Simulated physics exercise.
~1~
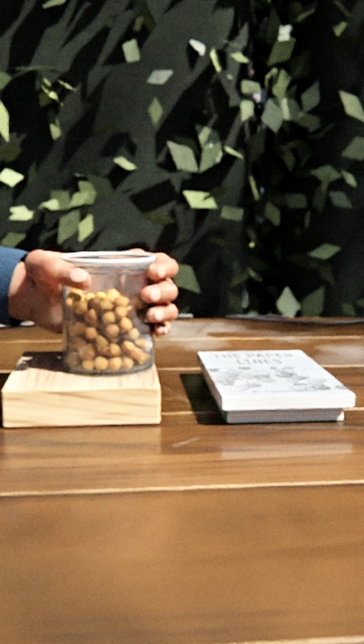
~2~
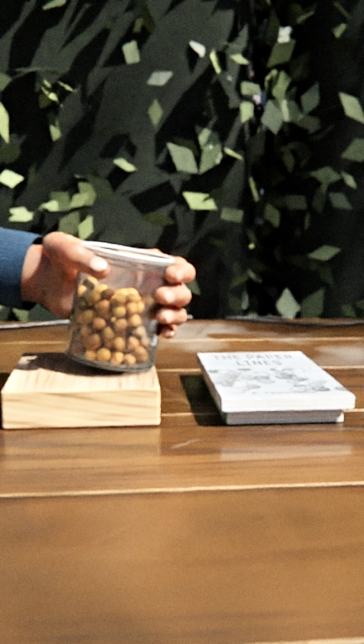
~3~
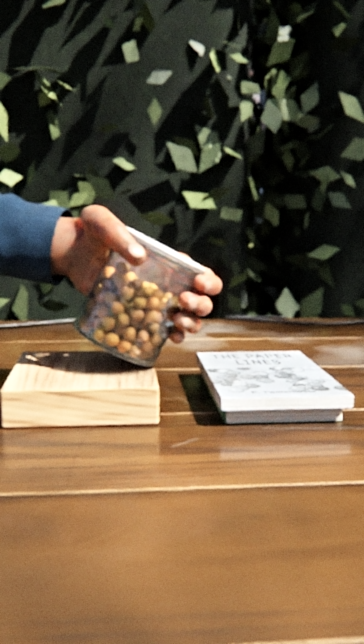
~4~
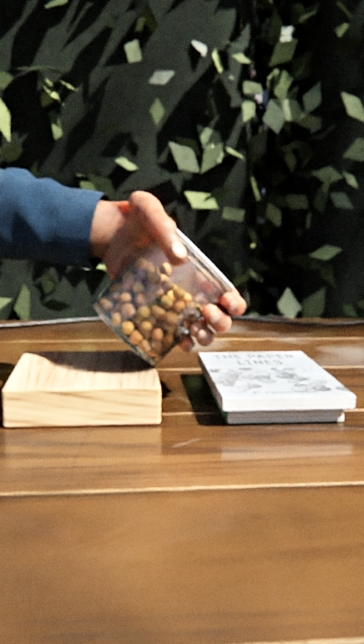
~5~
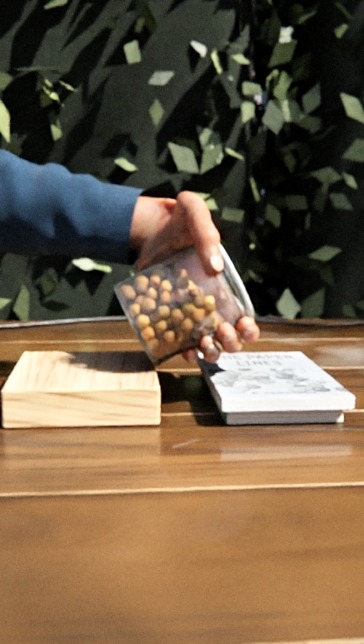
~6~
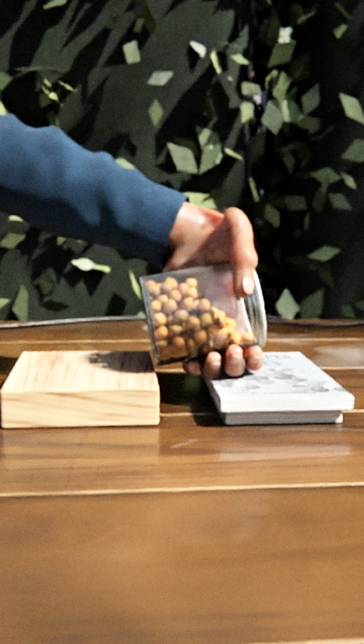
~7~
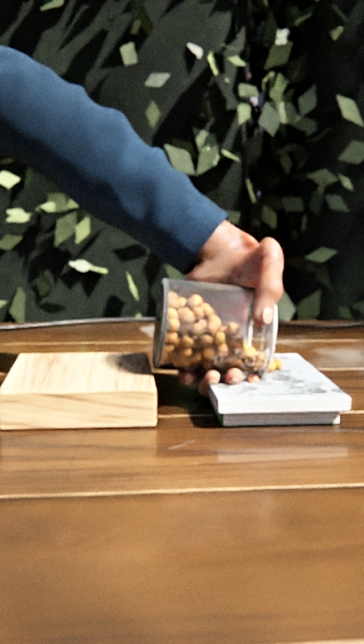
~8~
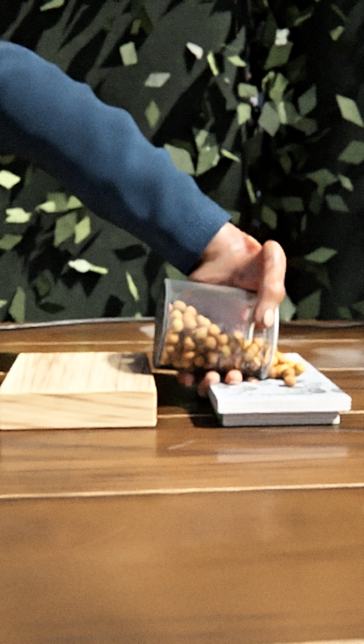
At first, a hand holds a clear jar partly filled with roasted chickpeas upright on a pale wooden block, with a small pile of books to the right on a wooden table. The hand lifts the jar slightly and begins tipping it to the right. As the blue-sleeved arm reaches farther across, the jar leans more steeply while the chickpeas slide around but stay inside. It then comes down on its side, its mouth over the books, and a stray few chickpeas emerge. Finally, the jar rests against the pile, still held, with a small cluster spilled onto the top book.
